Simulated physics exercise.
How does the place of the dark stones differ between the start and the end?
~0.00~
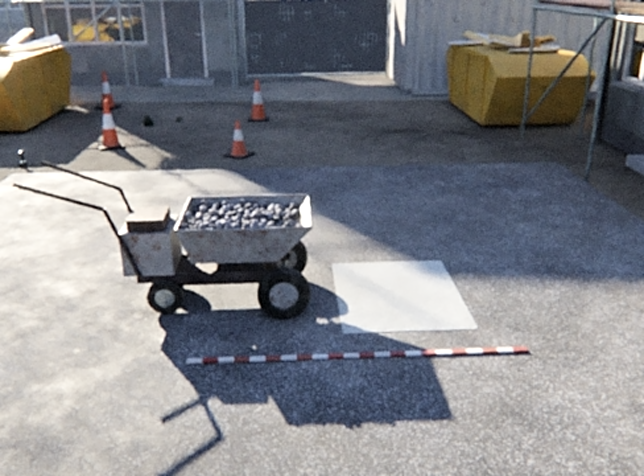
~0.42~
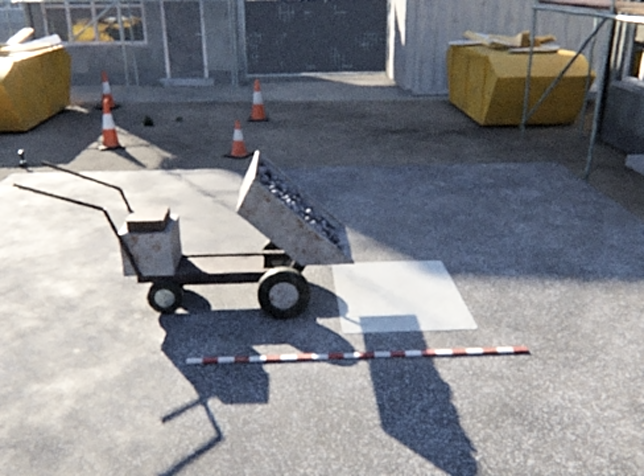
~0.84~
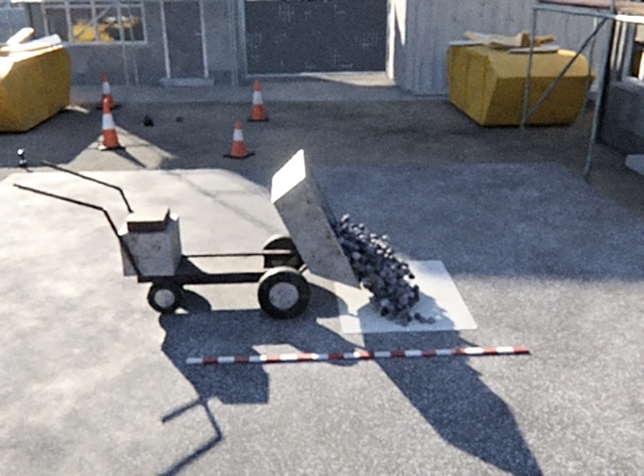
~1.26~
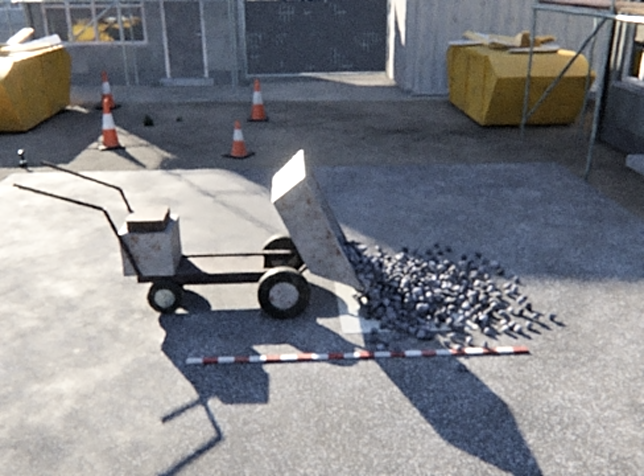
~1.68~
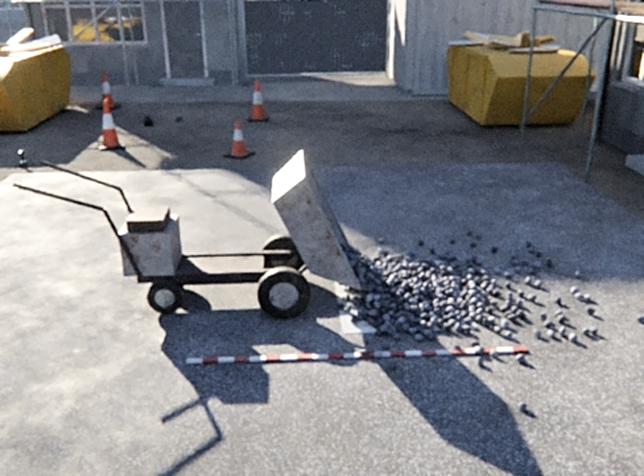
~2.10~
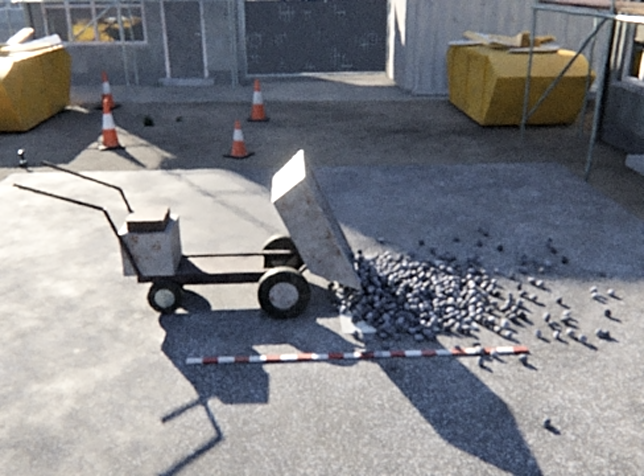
At the start the stones are loaded in the barrow's skip. By the end they lie on the ground to the right of the barrow, mostly heaped over the pale sheet with some scattered past it.
Motor barrow's steel skip tipping to the right, pouring dark stones onto a pale sheet, where most settle and some scatter beyond.
